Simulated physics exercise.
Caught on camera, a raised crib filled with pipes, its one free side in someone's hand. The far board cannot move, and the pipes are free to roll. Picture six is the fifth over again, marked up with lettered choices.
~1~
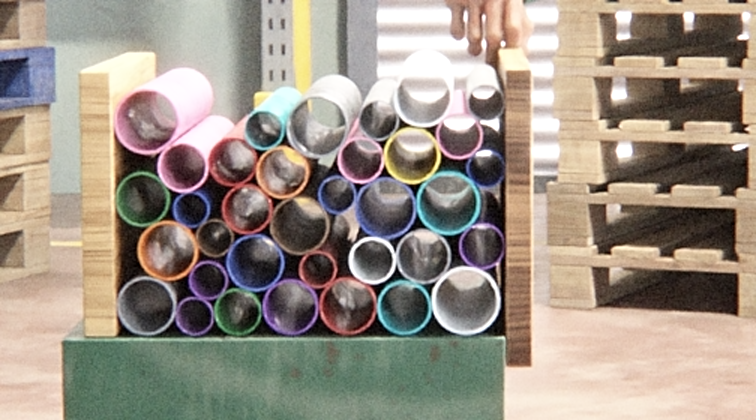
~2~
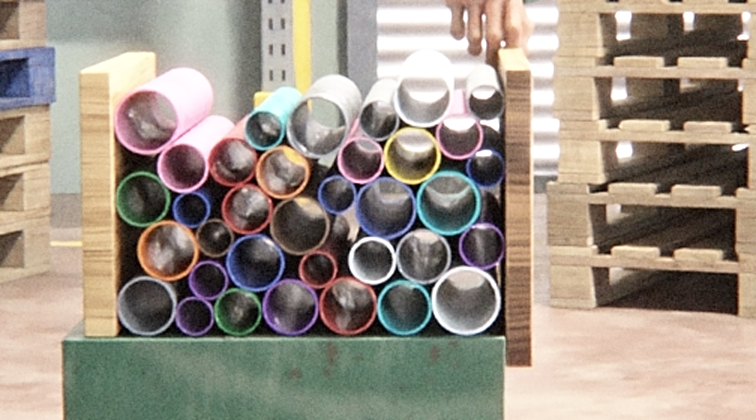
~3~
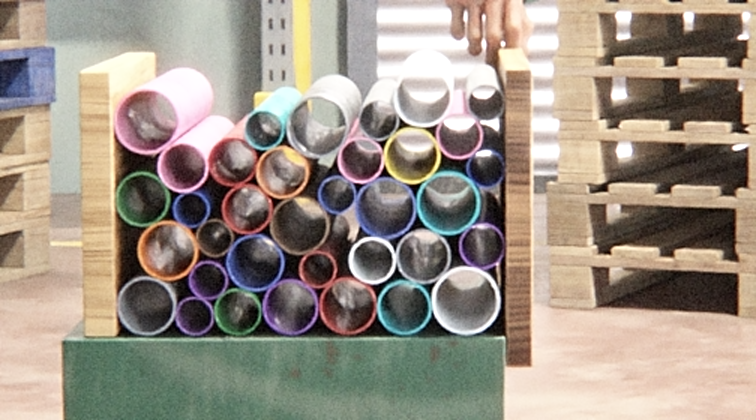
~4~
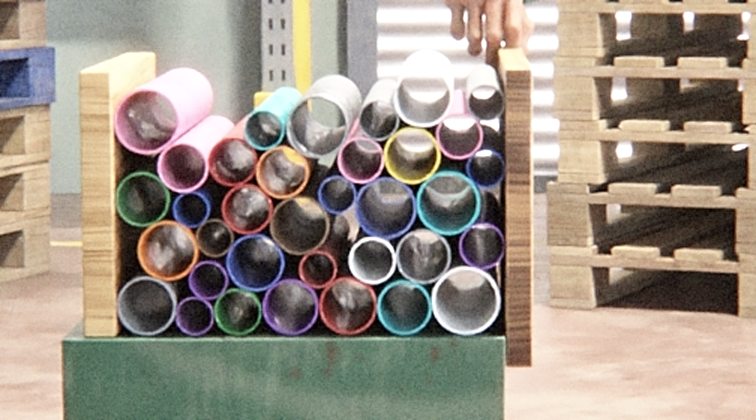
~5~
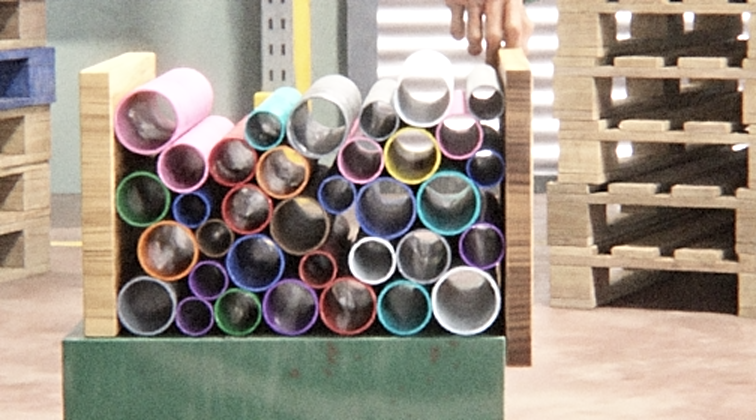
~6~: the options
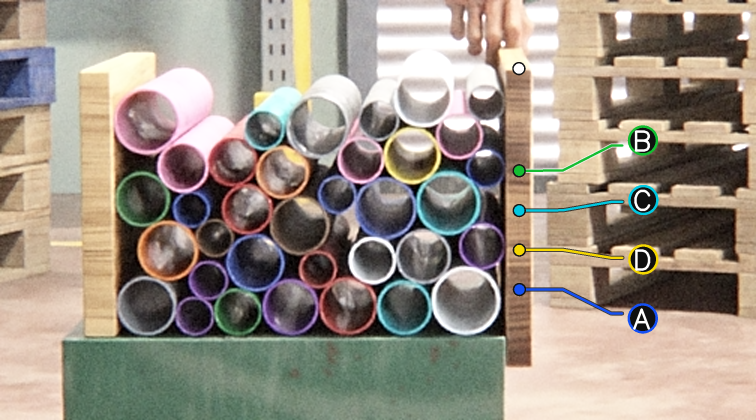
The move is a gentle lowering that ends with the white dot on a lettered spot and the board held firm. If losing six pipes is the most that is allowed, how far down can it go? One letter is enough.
Down to D.
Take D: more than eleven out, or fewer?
It loses fewer than eleven.
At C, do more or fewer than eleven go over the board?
It loses fewer than eleven.
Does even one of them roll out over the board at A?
Yes, at A.
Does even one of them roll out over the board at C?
At C: Yes.
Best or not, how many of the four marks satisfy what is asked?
Three of the four.
On the copy, A at (519, 289); B at (519, 171); C at (519, 211); D at (519, 250); the white dot at (519, 69).
On D. First, top of the board (506, 152).
Then, top of the board (506, 247).
Finally, top of the board (506, 249), four out over the board.
By contrast, A more than six out over the board; B one out over the board; C one out over the board.
